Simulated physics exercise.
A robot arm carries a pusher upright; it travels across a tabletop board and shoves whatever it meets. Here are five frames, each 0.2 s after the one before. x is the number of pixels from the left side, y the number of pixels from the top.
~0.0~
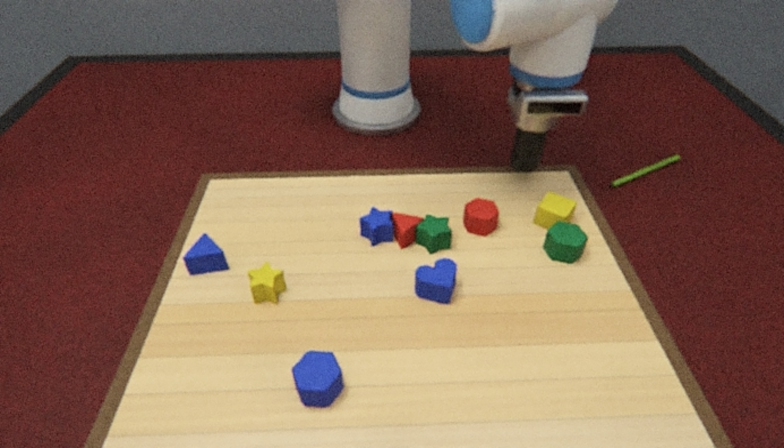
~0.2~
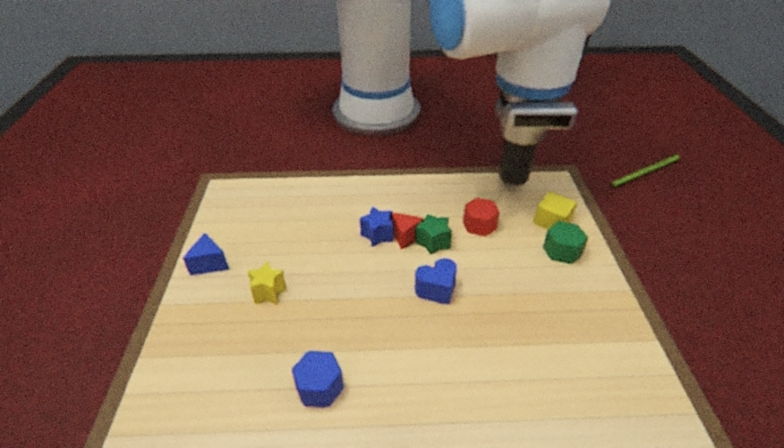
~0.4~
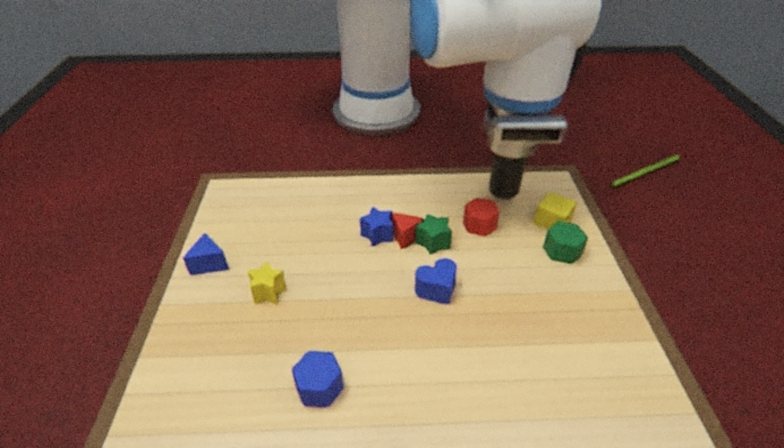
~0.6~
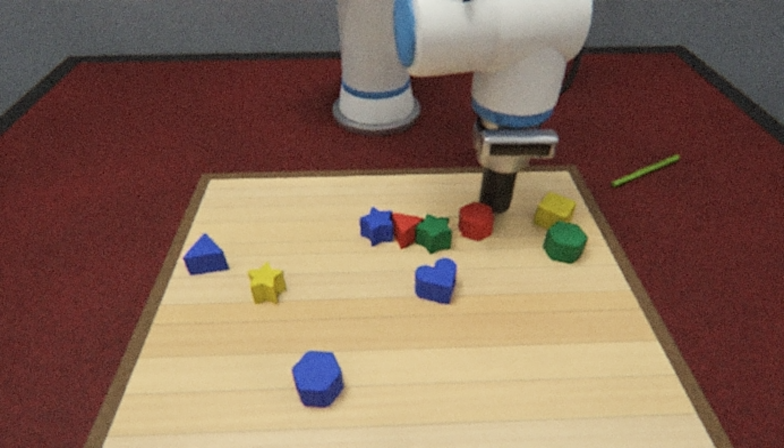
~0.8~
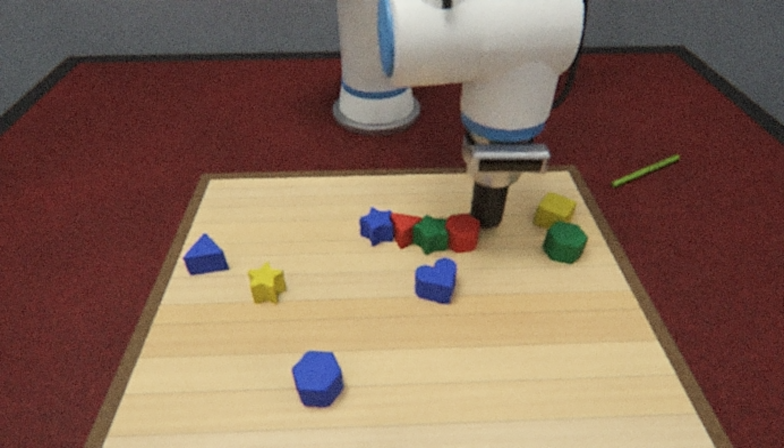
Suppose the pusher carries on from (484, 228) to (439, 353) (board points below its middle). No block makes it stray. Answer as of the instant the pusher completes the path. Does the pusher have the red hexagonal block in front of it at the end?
My answer is no.
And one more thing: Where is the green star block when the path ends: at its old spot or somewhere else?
At the end of the path, the green star block has moved off its old spot.
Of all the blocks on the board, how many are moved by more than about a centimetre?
Number moved: 3+.
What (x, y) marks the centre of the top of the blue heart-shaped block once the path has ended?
I predict (413, 296).
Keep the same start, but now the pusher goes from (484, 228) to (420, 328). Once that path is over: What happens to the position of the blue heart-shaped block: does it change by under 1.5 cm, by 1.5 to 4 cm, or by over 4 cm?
The displacement of the blue heart-shaped block is above 4 cm.
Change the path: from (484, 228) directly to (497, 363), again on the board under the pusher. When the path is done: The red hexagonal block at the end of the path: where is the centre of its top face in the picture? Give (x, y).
Somewhere near (454, 245).
The first path, step by step. One third of the way, pusher (472, 254); red triangle (401, 219), turned 15° clockwise; green star block (413, 237), turned 45° clockwise; blue heart-shaped block (431, 281); red hexagonal block (439, 251), turned 40° clockwise.
Two thirds of the way, pusher (457, 295); red triangle (401, 218), turned 15° clockwise; green star block (410, 238), turned 55° clockwise; blue heart-shaped block (422, 291), turned 30° anticlockwise; red hexagonal block (429, 259), turned 60° clockwise.
At the end, pusher (440, 344); red triangle (401, 218), turned 15° clockwise; green star block (410, 238), turned 55° clockwise; blue heart-shaped block (413, 296); red hexagonal block (429, 259), turned 60° clockwise.
